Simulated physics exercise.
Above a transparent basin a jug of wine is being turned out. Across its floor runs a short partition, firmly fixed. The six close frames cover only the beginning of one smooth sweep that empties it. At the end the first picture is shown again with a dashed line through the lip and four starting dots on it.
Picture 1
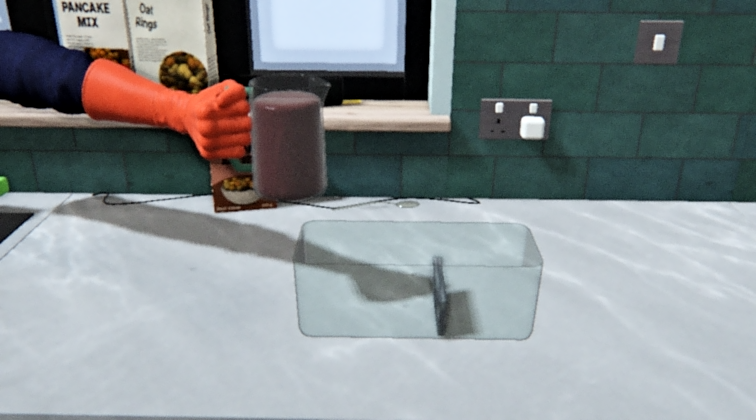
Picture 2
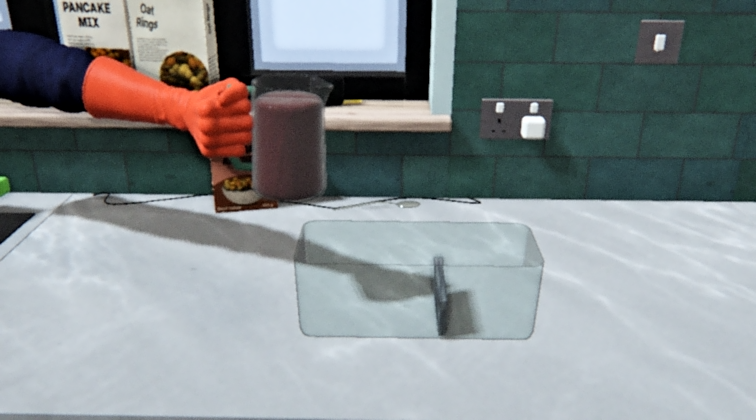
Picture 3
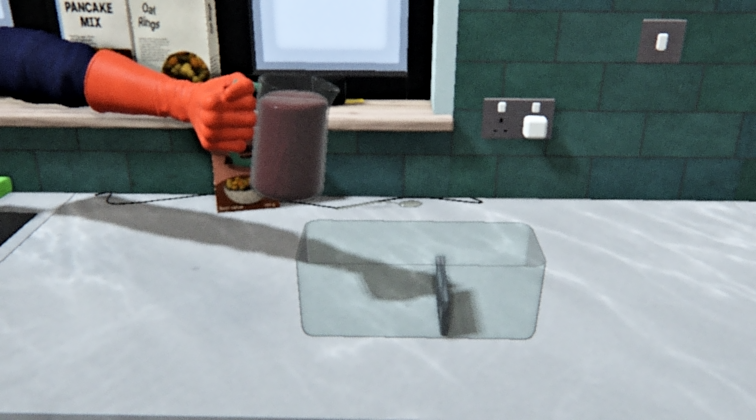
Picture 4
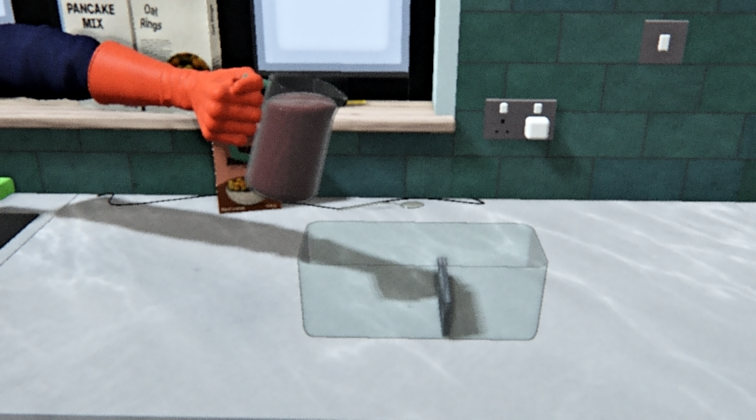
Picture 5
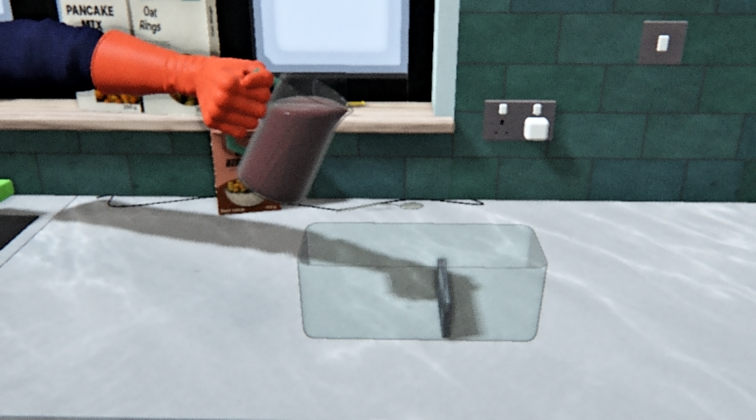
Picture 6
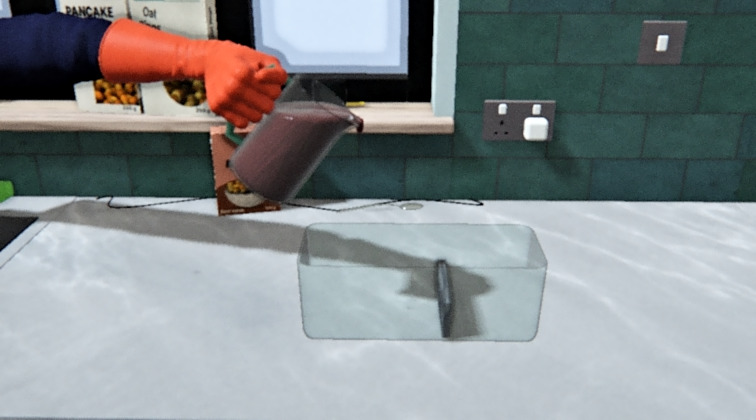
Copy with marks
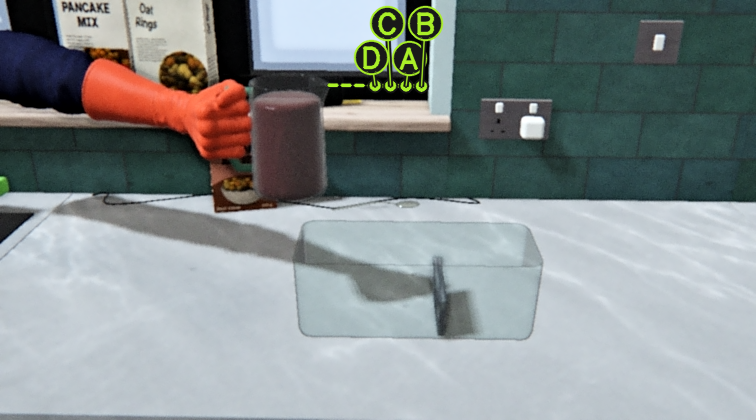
A jug of dark reddish liquid, held by an orange-gloved hand, stays upright at first, then tilts steadily to the right above a clear basin with a short dark partition, until the liquid just passes over its lip.
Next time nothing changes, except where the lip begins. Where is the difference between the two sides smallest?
Best: D.
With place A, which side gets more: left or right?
The right side.
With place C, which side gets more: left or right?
More ends on the right.
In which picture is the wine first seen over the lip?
In picture 6.
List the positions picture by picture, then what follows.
Upright, lip at (329, 85); basin from (299, 332) to (532, 336); top of the wall at (440, 278); nothing has left yet.
Upright, lip at (331, 86); nothing has left yet.
Tipped about 7°, lip at (337, 90); nothing has left yet.
Tipped about 15°, lip at (346, 98); nothing has left yet.
Tipped about 26°, lip at (352, 110); nothing has left yet.
Tipped about 38°, lip at (357, 124); wine is over the lip, down to (360, 129).
On the marked copy, A at (406, 85); B at (421, 86); C at (390, 85); D at (375, 85).
For place A, about 6 % ends left of the wall and 93 % right of it.
For place B, about 7 % ends left of the wall and 91 % right of it; 3 % is lost outside.
For place C, about 21 % ends left of the wall and 77 % right of it.
For place D, about 48 % ends left of the wall and 51 % right of it.
